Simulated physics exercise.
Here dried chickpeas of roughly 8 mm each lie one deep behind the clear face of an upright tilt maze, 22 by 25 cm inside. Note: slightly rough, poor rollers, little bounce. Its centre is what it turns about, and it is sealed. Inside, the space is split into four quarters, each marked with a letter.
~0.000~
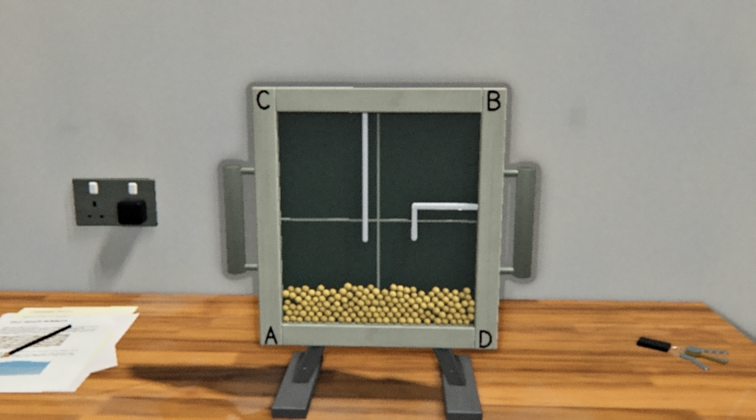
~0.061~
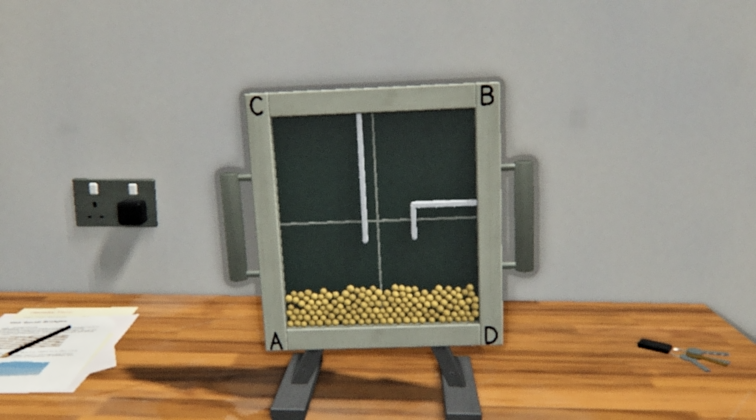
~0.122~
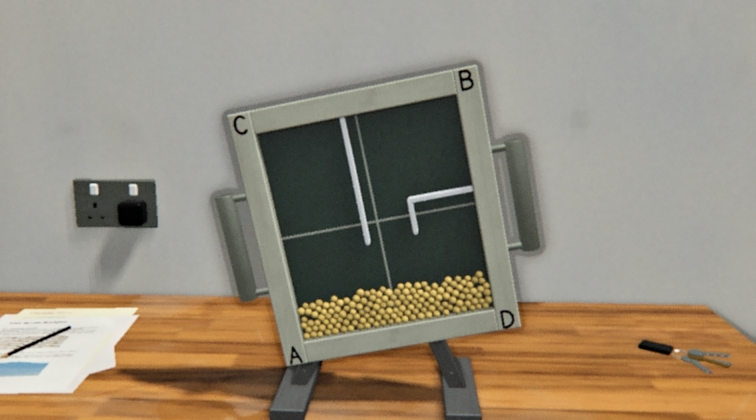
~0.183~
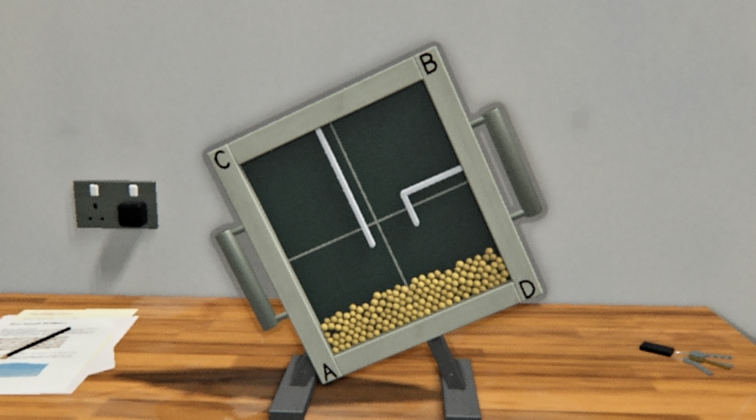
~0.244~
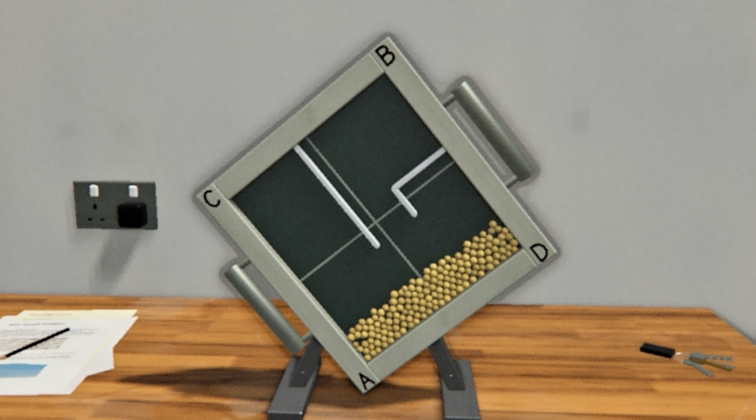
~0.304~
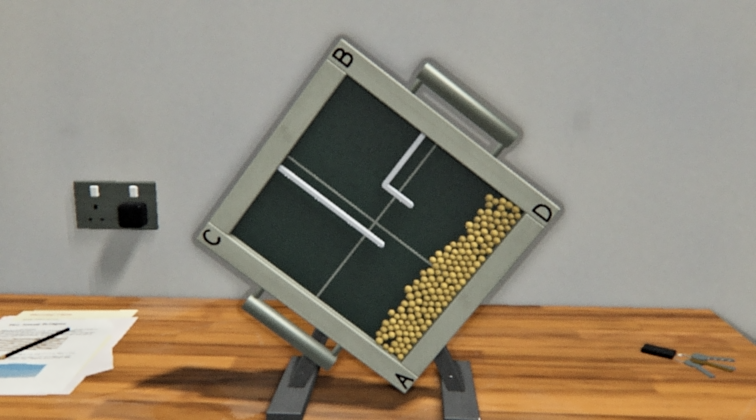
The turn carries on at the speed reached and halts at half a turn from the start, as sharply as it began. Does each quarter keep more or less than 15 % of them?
Quarter A less, quarter B less, quarter C more, quarter D less than 15 %.
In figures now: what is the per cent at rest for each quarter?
At the end, quarter A holds 0, quarter B holds 5, quarter C holds 95 and quarter D holds 0.
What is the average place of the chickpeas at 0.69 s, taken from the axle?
Roughly 6 cm to the right of the axle and 5 cm below it.
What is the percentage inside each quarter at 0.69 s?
Quarter A: 45; quarter B: 0; quarter C: 50; quarter D: 5.
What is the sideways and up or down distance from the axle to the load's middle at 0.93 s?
It sits about 6 cm right and about 7 cm below the axle.
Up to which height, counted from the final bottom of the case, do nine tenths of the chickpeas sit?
I'd put it at close to 9 centimetres.
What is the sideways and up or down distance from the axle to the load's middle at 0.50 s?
Offset from axle: Approx. 9 cm right, 4 cm below.
After 0.50 s, it has turned 98°, the chickpeas' middle is 9 cm right of and 4 cm below the axle; by quarter, A 80 %, D 20 %.
After 0.69 s, it has turned 142°, the chickpeas' middle is 6 cm right of and 5 cm below the axle; by quarter, A 45 %, C 50 %, D 5 %.
After 0.93 s, it has turned 180°, the chickpeas' middle is 6 cm right of and 7 cm below the axle; by quarter, B 5 %, C 95 %.
In the end, by 1.6 s, A 0 %, B 5 %, C 95 %, D 0 %.
